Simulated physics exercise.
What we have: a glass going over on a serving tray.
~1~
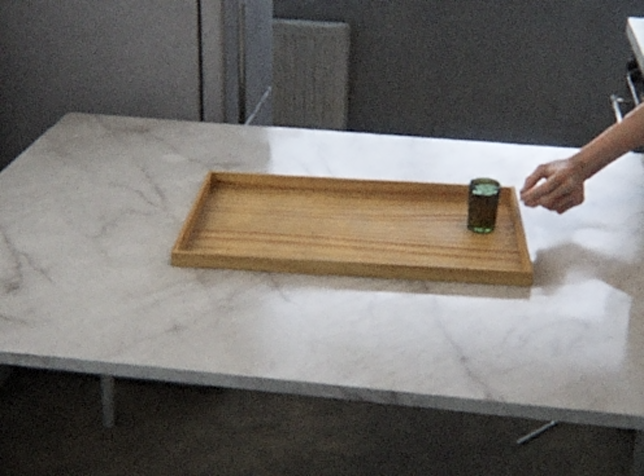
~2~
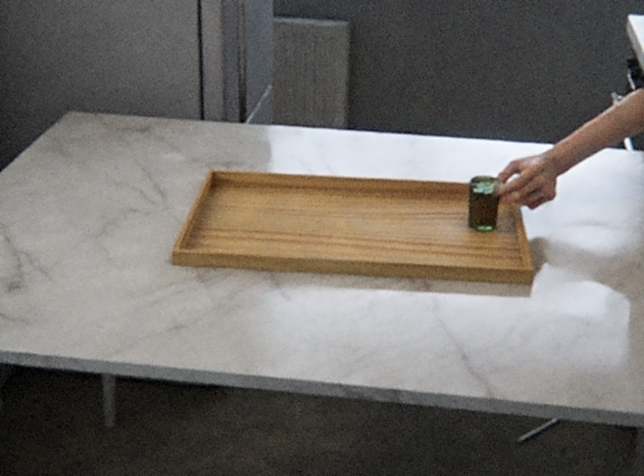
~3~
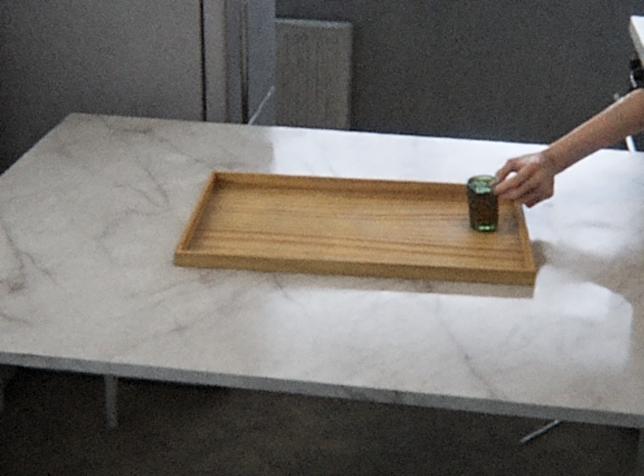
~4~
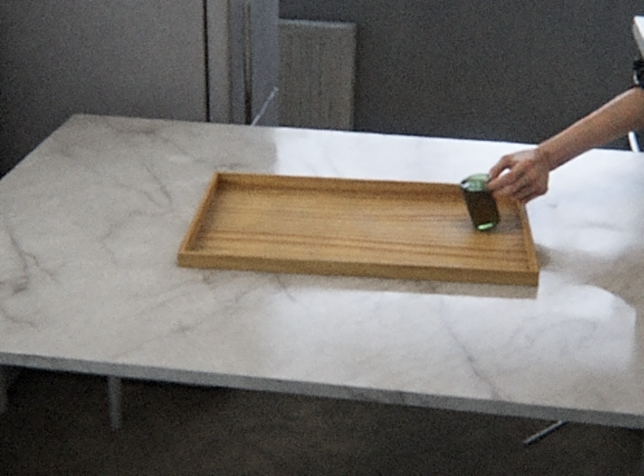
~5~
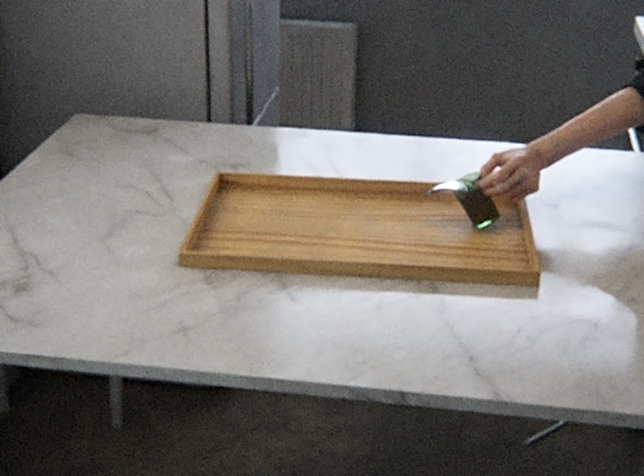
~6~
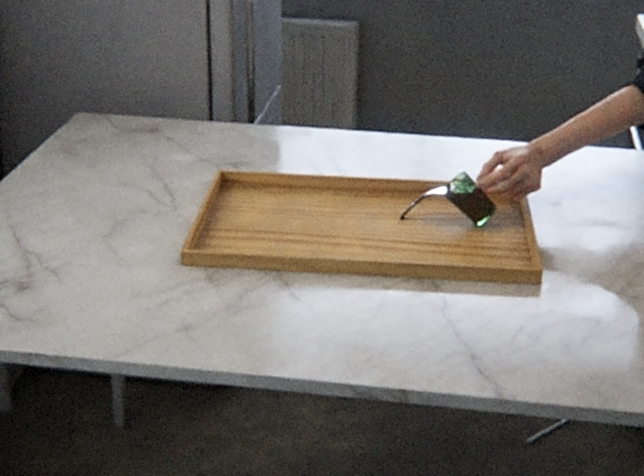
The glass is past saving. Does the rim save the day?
In the end it stays in the tray.
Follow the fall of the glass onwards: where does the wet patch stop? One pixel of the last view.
At about (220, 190).
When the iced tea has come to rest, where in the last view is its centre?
Roughly at (298, 214).
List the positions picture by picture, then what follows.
It stands upright; glass (483, 204) nearly full; tray (343, 259), in the first frame.
Fingers against its side; glass nearly full, surface at (485, 187), in the second frame.
Fingers against its side; glass (483, 201) nearly full, in the third frame.
Fingers against its side; glass nearly full, surface at (476, 186); tray (350, 260), in the fourth frame.
Fingers against its side; glass (475, 199) tipped 30°, in the fifth frame.
It is falling; glass (469, 198) tipped 45°, in the sixth frame.
A moment on, the glass lies in the tray; the puddle covers about as much as a plate; the rim holds it.
Further on, the puddle covers about as much as a tray; the rim holds it.
When it is over, the puddle covers about as much as a tray; the rim holds it.
